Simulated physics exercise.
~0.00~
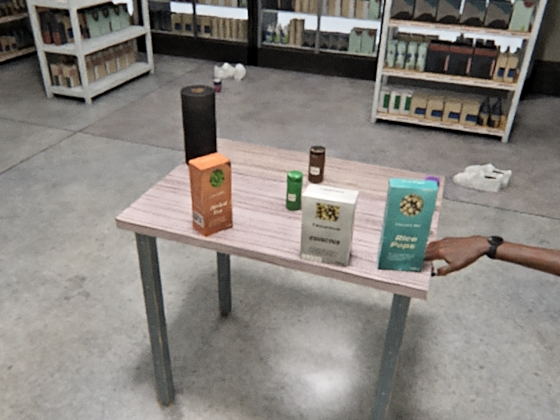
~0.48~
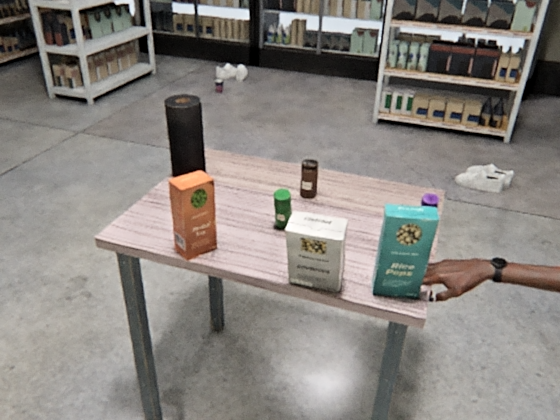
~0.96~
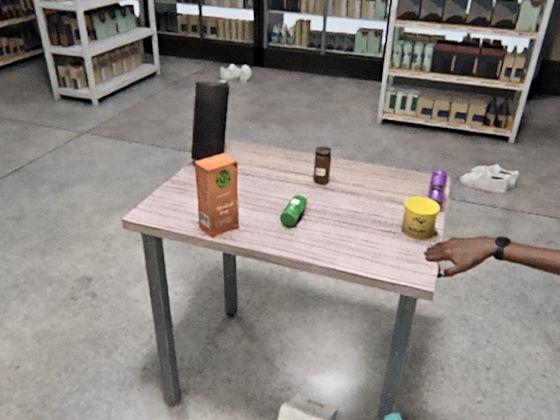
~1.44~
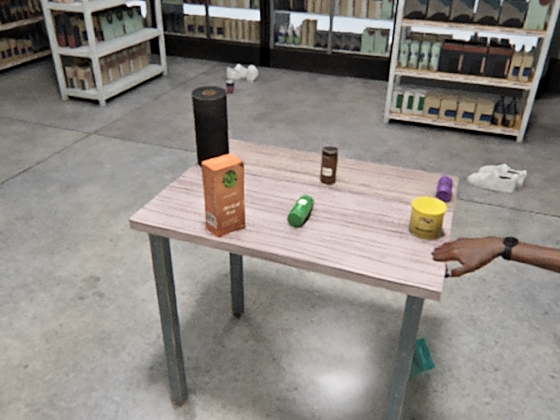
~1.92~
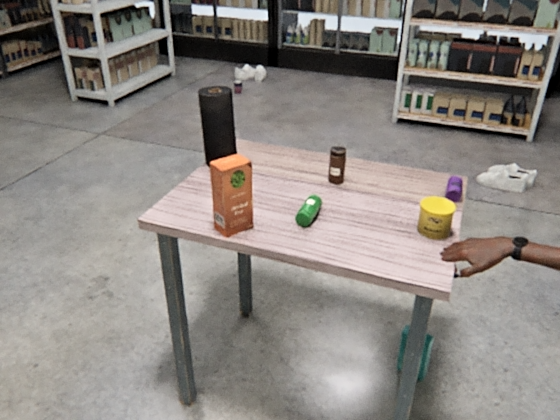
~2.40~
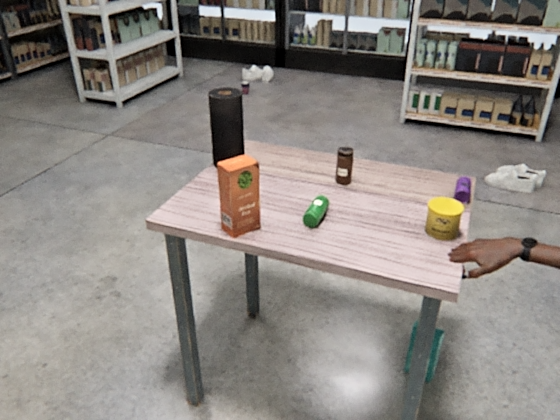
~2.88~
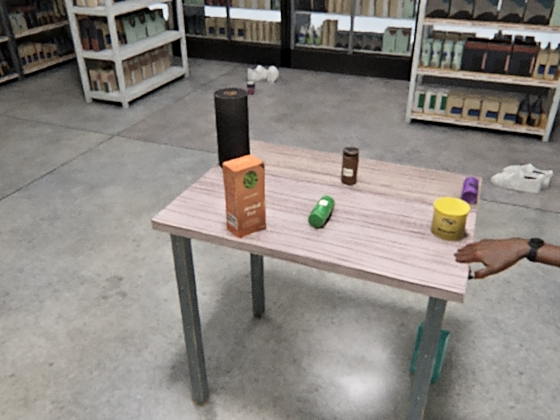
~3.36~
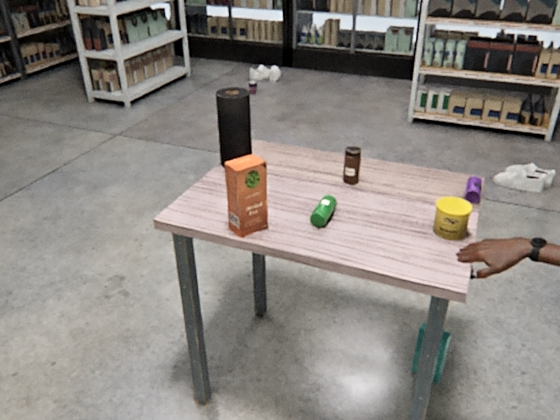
A wooden-topped side table holding packets, small shakers and a black roll jolts towards the viewer while a hand rests at its right corner. The white packet and the green shaker lean as the table moves, and then the table jerks back. The white and turquoise packets drop off the front edge, uncovering a yellow tin, while the green and purple shakers topple and the black roll tilts but settles upright. At the end the orange packet, roll, brown shaker and tin still stand on the table, the two shakers lie on their sides, and the turquoise packet stands on the floor.
